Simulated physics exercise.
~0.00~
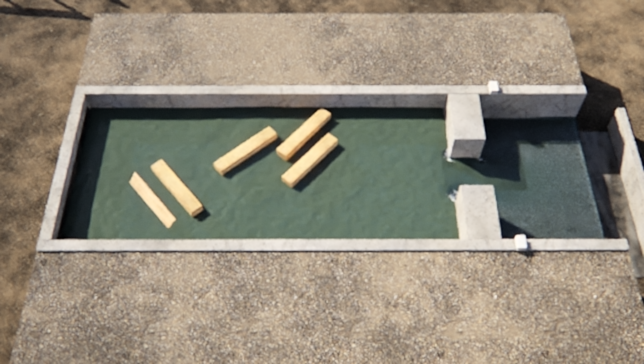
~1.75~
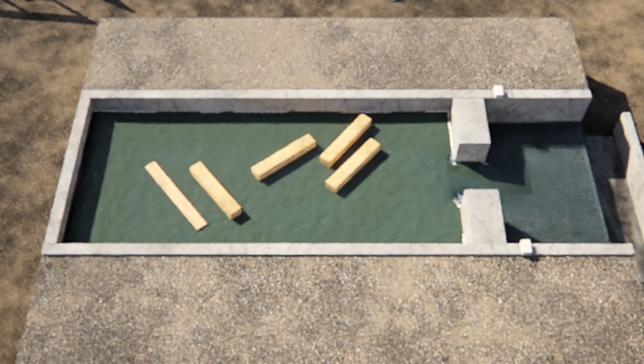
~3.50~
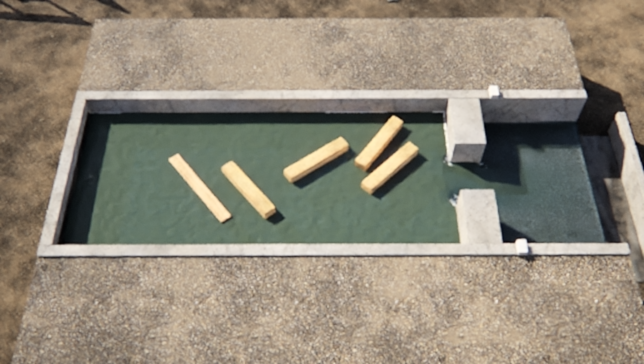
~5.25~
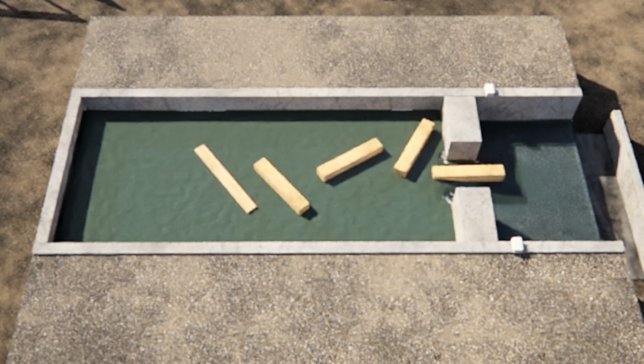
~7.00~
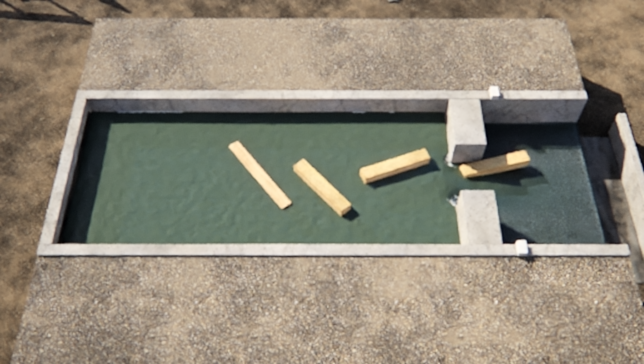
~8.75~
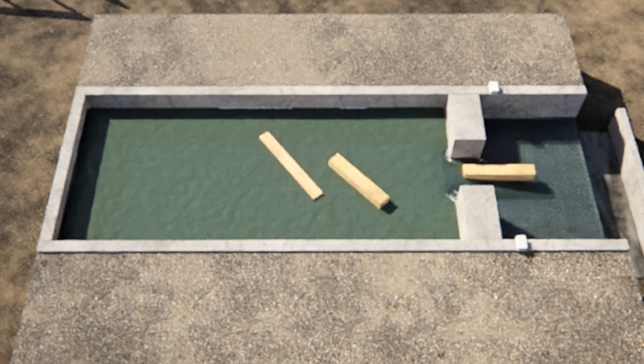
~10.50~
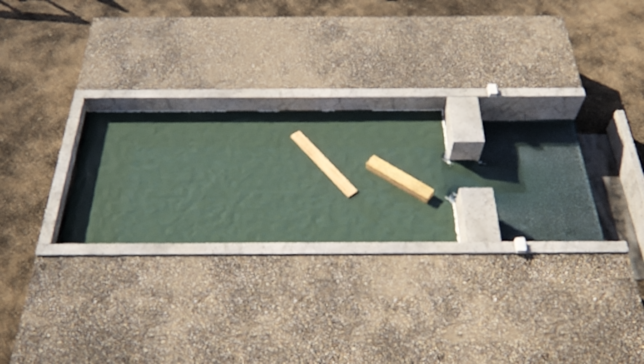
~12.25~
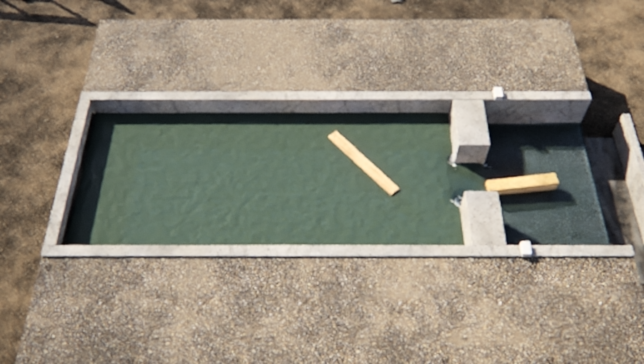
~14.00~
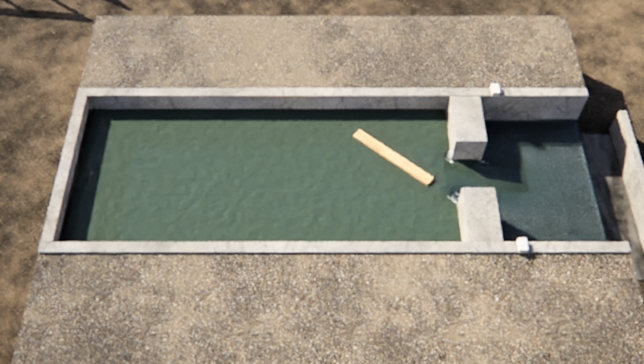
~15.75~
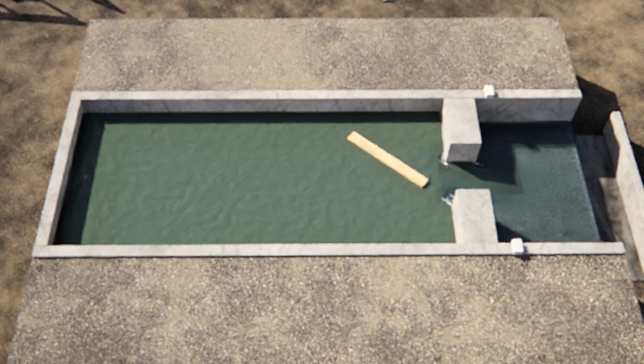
Five pale wooden pieces, four chunky beams and a thinner plank, float rightward along green water in a concrete channel, seen from above. The two beams in front reach the narrow gap between concrete blocks first, and one after the other they pass through and vanish from the right-hand section. A third beam follows through the gap and is gone too, then the fourth swings round as it slips past. The thin plank trails behind, drifting toward the opening. It ends lying slantwise just short of the gap, alone on the water.
